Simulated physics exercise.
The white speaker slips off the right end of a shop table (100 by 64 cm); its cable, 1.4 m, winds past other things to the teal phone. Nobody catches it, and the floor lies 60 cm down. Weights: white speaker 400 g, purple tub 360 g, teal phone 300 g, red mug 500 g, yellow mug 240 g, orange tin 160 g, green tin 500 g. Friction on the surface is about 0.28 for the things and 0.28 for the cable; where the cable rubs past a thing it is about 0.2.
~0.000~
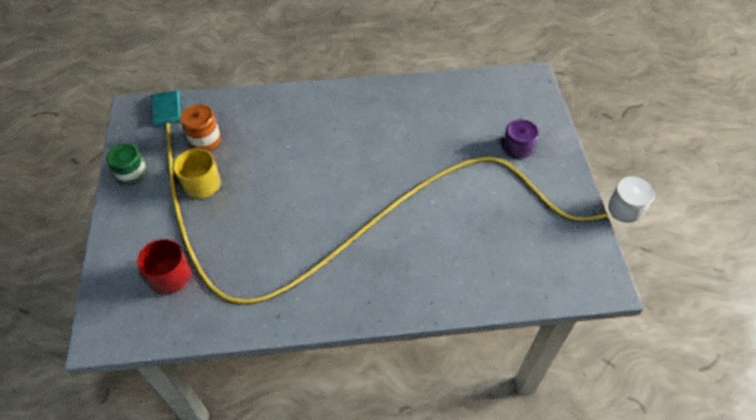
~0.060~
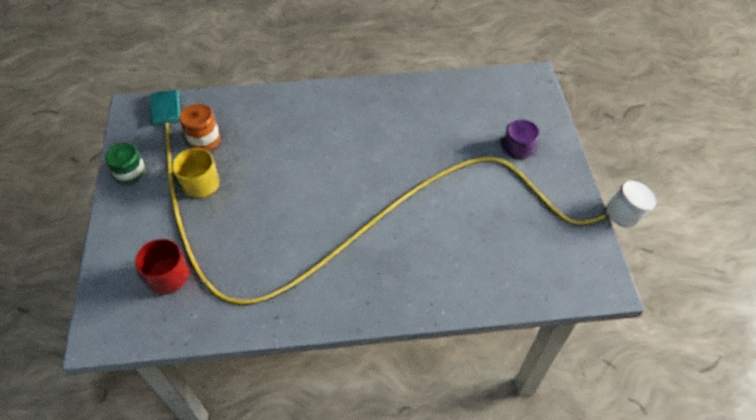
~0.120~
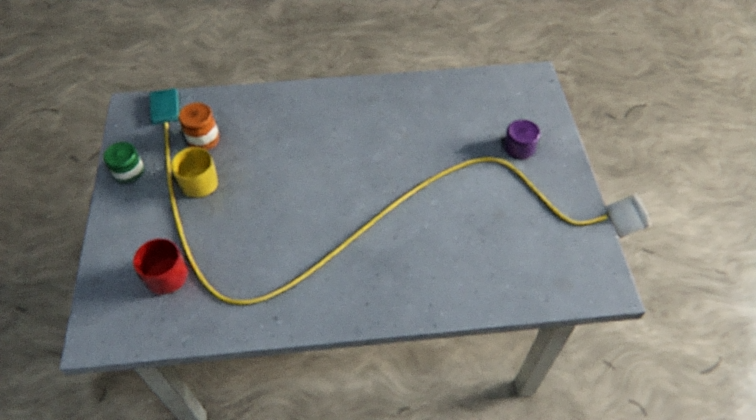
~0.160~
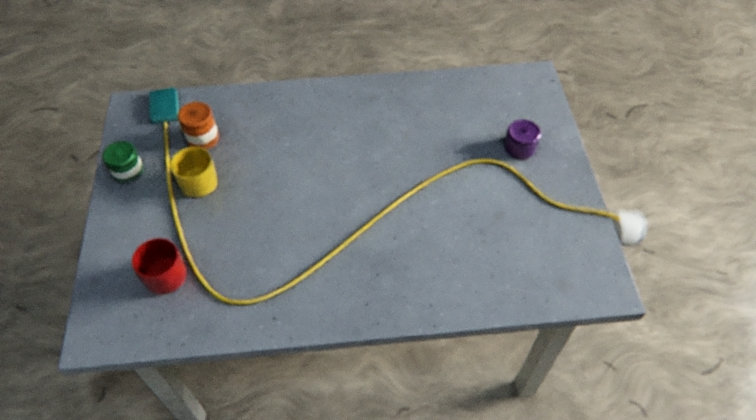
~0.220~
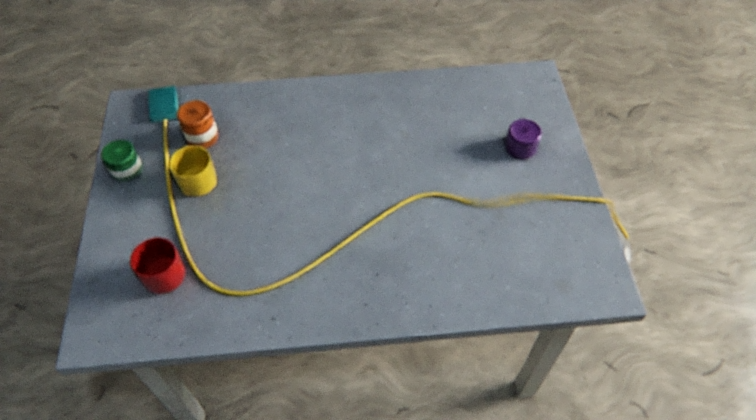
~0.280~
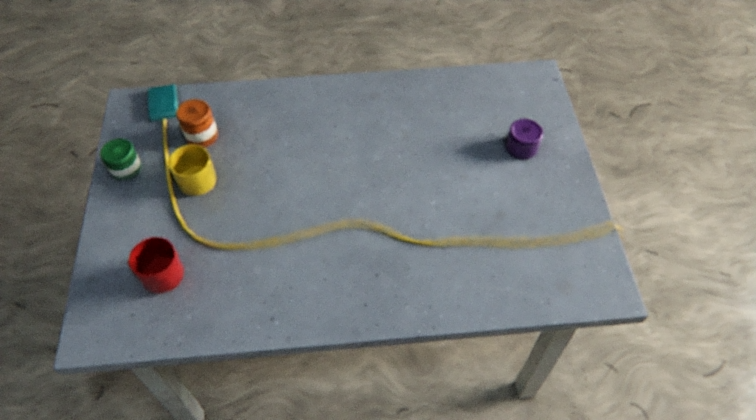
A white cup-like object tipping off the right edge of a gray table, dragging a curved yellow cable straighter past colorful containers.
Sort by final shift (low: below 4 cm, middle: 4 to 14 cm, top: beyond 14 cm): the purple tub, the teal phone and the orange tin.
In order: The purple tub hardly moves; the teal phone reaches the top band; the orange tin moves a moderate way.
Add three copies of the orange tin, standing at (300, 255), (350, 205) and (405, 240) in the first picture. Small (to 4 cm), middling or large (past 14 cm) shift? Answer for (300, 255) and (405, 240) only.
In turn: Large, middling.
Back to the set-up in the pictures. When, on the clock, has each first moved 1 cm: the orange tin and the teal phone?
Orange tin 0.46 s, teal phone 0.36 s.
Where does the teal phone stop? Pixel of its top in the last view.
At about (193, 174).
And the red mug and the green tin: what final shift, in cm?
About: Red mug 0 cm, green tin 0 cm.
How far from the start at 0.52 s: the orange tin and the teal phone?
Orange tin 4 cm, teal phone 15 cm.
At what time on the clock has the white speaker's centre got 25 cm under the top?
About: 0.28 s.
By 0.5 s, the cable's tail end at (198, 151); teal phone 13 cm off its start, orange tin 4 cm off its start, yellow mug 23 cm off its start.
By 0.7 s, the cable's tail end at (213, 164); teal phone 22 cm off its start, orange tin 6 cm off its start, yellow mug 44 cm off its start.
By 1.0 s, the cable's tail end at (213, 164); teal phone 22 cm off its start at (193, 174), orange tin 6 cm off its start at (224, 114), yellow mug over the edge.
By 1.2 s, the cable's tail end at (213, 164); teal phone 22 cm off its start, orange tin 6 cm off its start, yellow mug over the edge.
By 2.4 s, the cable's tail end at (213, 164); teal phone 22 cm off its start at (193, 174), orange tin 6 cm off its start at (224, 114), purple tub 0 cm off its start at (527, 130), yellow mug over the edge.
